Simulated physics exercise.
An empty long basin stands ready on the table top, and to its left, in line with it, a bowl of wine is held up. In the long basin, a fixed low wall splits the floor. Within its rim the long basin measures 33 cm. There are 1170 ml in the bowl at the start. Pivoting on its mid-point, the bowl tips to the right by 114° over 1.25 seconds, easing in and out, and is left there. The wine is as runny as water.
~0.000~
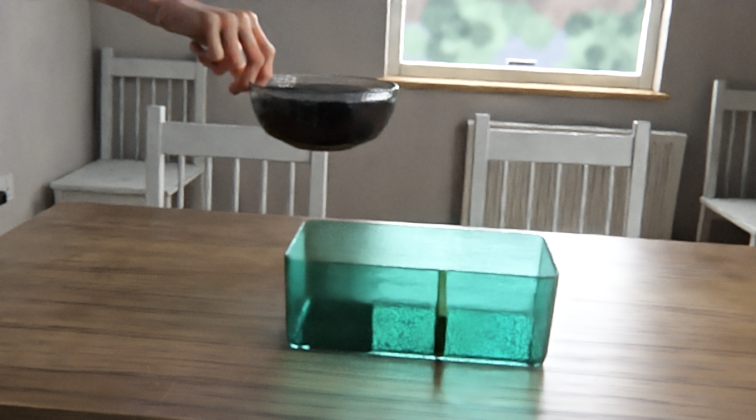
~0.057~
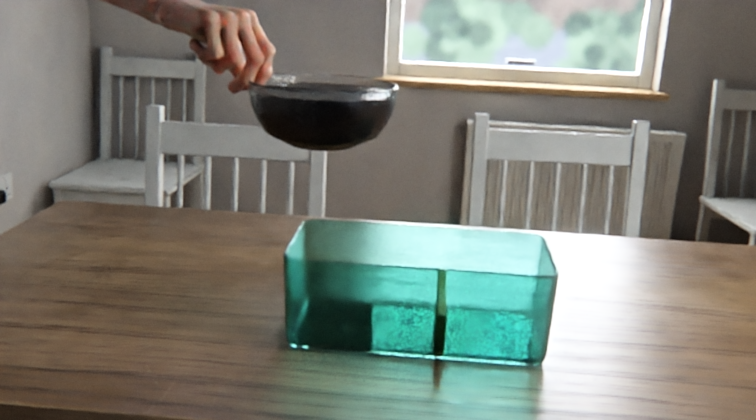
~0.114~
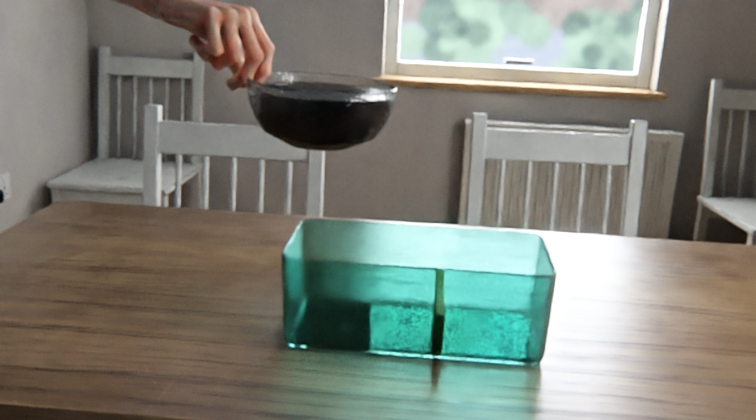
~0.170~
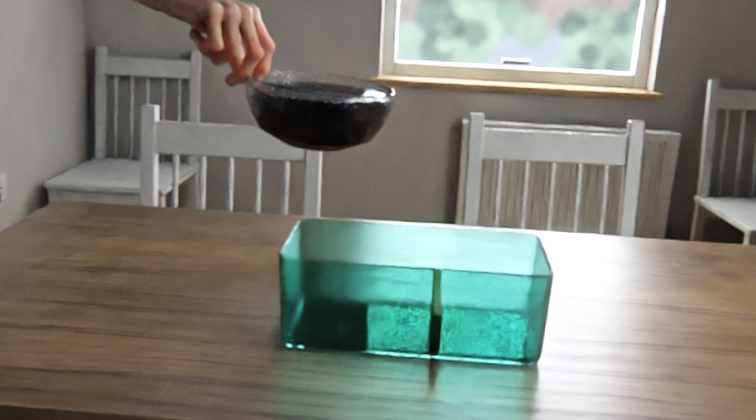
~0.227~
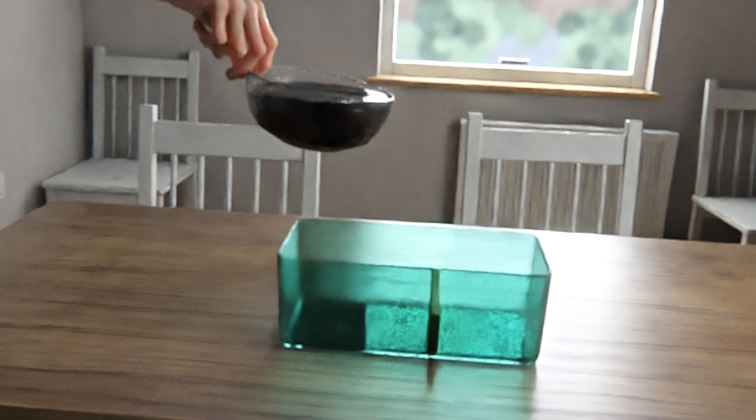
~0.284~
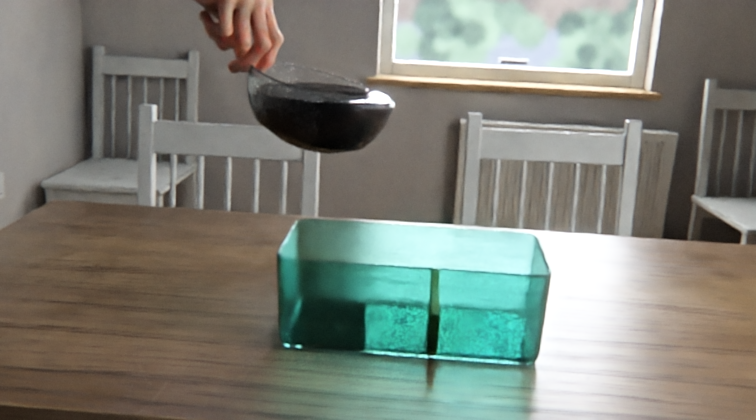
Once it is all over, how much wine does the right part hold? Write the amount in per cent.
The right part holds about 50 per cent.
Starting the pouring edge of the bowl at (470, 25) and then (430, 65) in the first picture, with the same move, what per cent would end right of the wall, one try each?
The first try gives around 70 percent, the second around 75 percent.
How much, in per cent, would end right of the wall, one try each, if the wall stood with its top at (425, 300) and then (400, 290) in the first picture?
Result: 65 per cent, then 80 per cent.
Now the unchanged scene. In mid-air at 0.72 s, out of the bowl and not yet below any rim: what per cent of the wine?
Estimate: Some 40 % of the total.
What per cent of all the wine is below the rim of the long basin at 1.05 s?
About 96 %.
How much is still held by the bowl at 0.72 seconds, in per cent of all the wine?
Close to 30 in a hundred.
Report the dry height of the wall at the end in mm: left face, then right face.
About 34 mm on the left, about 24 mm on the right.
Then, 0.72 s in, the tilt is 71° and 30 per cent is still to pour, 7 is left of the wall and 24 right of it.
Then, 1.05 s in, the tilt is 107° and 0 per cent is still to pour, 45 is left of the wall and 50 right of it.
Then, 1.38 s in, the tilt is 114° and 0 per cent is still to pour, 48 is left of the wall and 50 right of it.
Then, 1.75 s in, the tilt is 114° and 0 per cent is still to pour, 48 is left of the wall and 51 right of it.
Finally, 48 per cent lies left of the wall, 50 right of it and 1 outside.
